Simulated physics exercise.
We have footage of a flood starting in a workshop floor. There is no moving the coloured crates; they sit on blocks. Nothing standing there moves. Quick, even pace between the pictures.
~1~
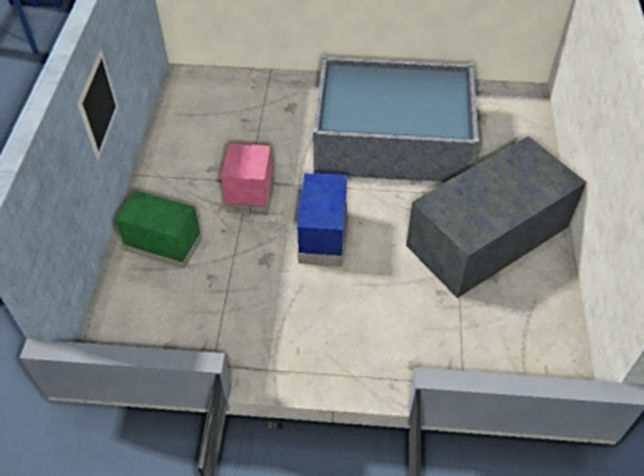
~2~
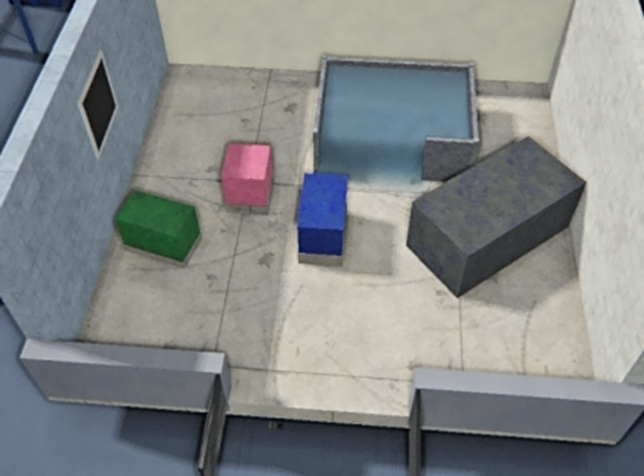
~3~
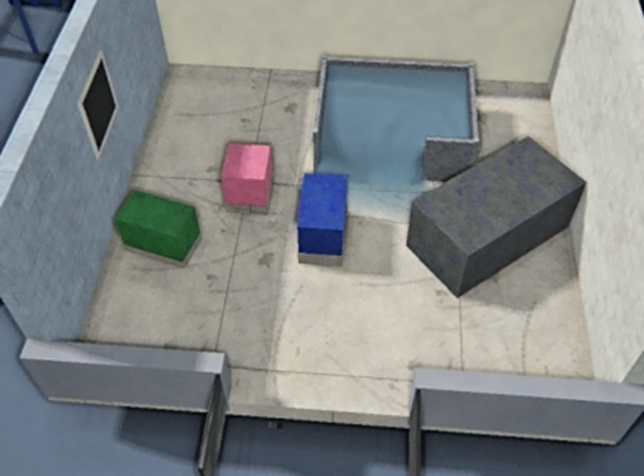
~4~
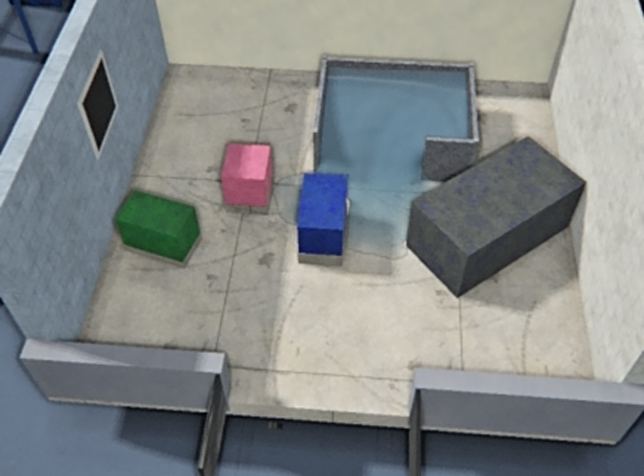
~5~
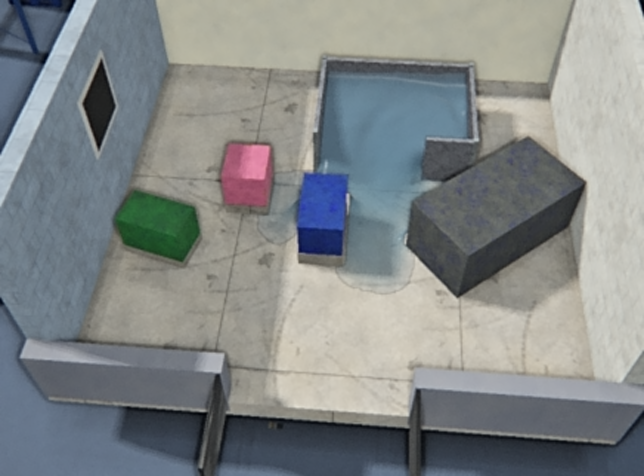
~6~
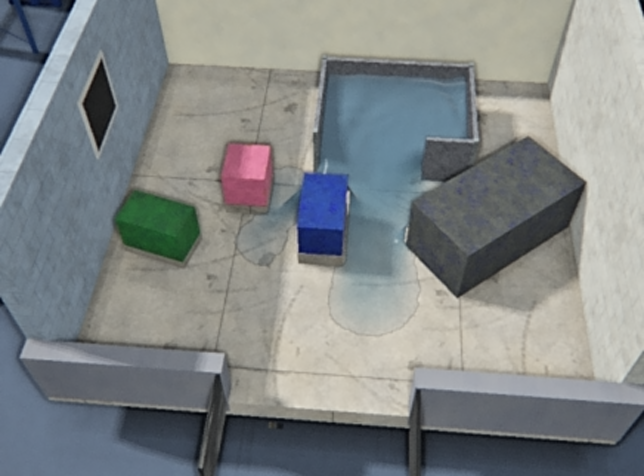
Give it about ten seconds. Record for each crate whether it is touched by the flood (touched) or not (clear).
Record: Pink crate touched, green crate clear, blue crate touched.
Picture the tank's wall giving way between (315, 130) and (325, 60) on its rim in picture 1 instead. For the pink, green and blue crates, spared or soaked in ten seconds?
I'd say the pink crate is overrun, while the green crate is overrun and the blue crate stays clear.
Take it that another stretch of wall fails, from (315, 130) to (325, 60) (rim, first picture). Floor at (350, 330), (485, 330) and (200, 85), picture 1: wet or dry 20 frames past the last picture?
Well, the first one's left untouched, the second's left untouched, and the third's sodden.
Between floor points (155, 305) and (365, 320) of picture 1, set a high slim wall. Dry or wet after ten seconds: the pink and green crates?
The way I see it, the pink one is inundated, and the green one is inundated.
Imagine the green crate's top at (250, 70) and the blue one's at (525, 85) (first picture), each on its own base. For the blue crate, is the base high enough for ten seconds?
Outcome for the blue crate: It is never reached.
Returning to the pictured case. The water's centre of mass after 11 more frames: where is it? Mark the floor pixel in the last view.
Around pixel (367, 199) of the last picture.
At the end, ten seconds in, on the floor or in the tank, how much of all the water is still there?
Estimate: Some 62 %.
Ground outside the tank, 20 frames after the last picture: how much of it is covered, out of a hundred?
About 75 per cent.
A moment on, water covers 35 % of the floor; the pink crate water round its plinth, the green crate water round its plinth, the blue crate water round its plinth.
Next, water covers 60 % of the floor; the pink crate water round its plinth, the green crate water round its plinth, the blue crate water round its plinth.
Then, water covers 75 % of the floor; the pink crate water round its plinth, the green crate water round its plinth, the blue crate water round its plinth.
Later, water covers 90 % of the floor; the pink crate water round its plinth, the green crate water round its plinth, the blue crate water round its plinth.
In the end, water covers 100 % of the floor; the pink crate was topped, the green crate stayed above the water, the blue crate was topped.
